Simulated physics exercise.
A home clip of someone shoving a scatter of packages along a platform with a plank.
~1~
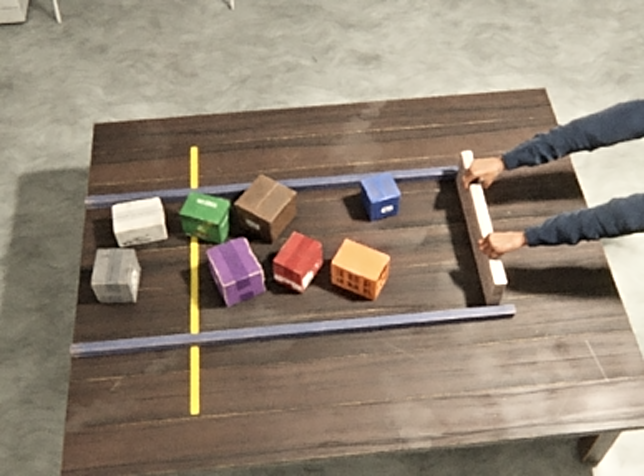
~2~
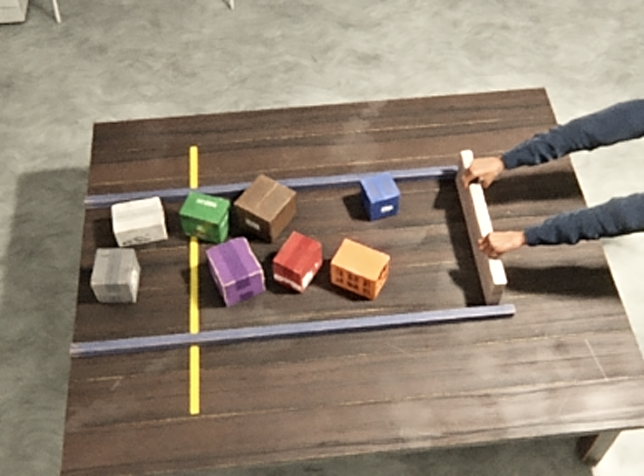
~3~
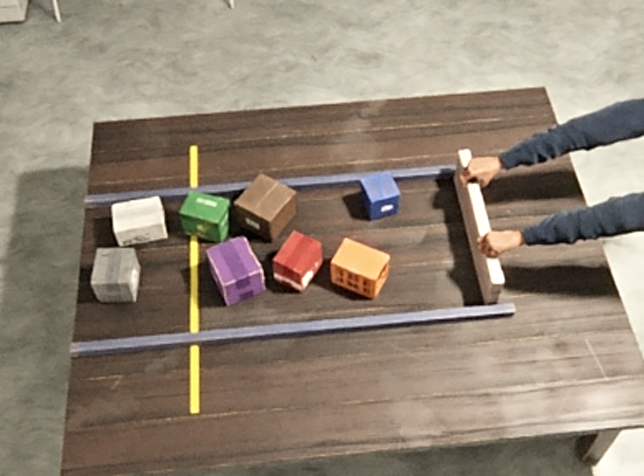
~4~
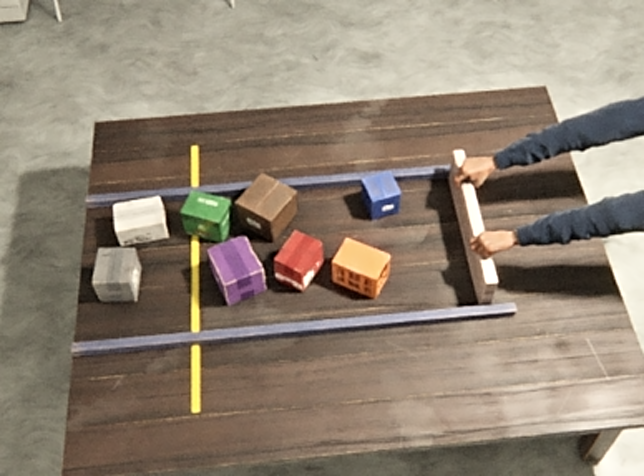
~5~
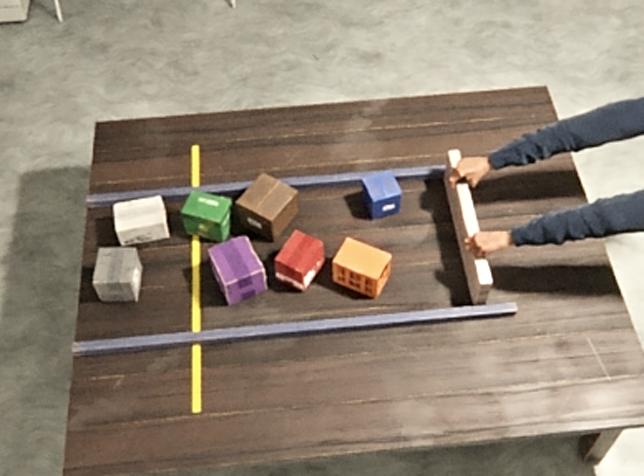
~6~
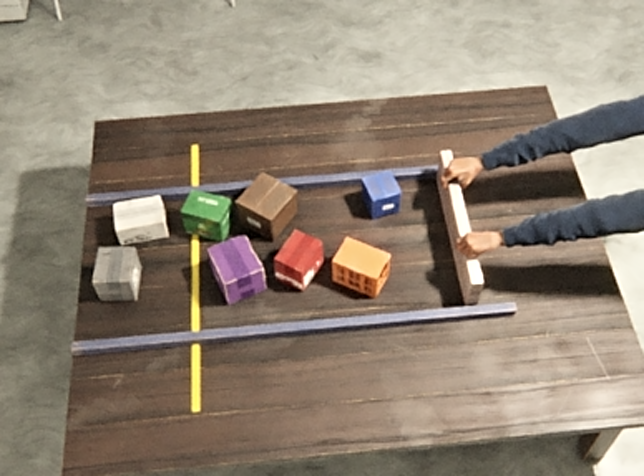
In this clip, two hands hold a plank at the right of a dark wooden table and slide it slightly left between two rails, while the scattered colored boxes near the yellow tape stay still, untouched by it.
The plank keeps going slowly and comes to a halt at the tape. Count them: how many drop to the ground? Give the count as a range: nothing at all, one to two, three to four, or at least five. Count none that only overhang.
The count is one to two.
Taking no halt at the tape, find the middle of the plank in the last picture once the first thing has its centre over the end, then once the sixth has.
At (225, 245) for the first, at (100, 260) for the sixth.
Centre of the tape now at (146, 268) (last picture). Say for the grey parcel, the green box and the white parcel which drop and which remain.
Per object: Grey parcel goes, green box goes, white parcel goes.
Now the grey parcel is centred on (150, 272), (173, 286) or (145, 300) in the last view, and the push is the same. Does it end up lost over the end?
In order of the places given, the grey parcel rests steady, then rests steady, then rests steady.
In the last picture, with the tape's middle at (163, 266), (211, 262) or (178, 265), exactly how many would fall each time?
In order: 3, 1 and 2.
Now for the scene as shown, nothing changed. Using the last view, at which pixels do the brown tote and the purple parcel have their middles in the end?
One ends up near (141, 210) and the other near (139, 278).
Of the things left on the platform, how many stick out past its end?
Result: 1.
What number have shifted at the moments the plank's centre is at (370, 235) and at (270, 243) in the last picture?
The number moved is 2 and then 7.
A little later, none off yet; grey parcel at rest near (118, 274); white parcel at rest near (141, 220); green box at rest near (208, 216).
Next, none off yet; grey parcel at rest near (118, 274); white parcel moving near (137, 221); green box shifted a little near (183, 219).
When it is over, the number that fall off is one or two; down, white parcel.
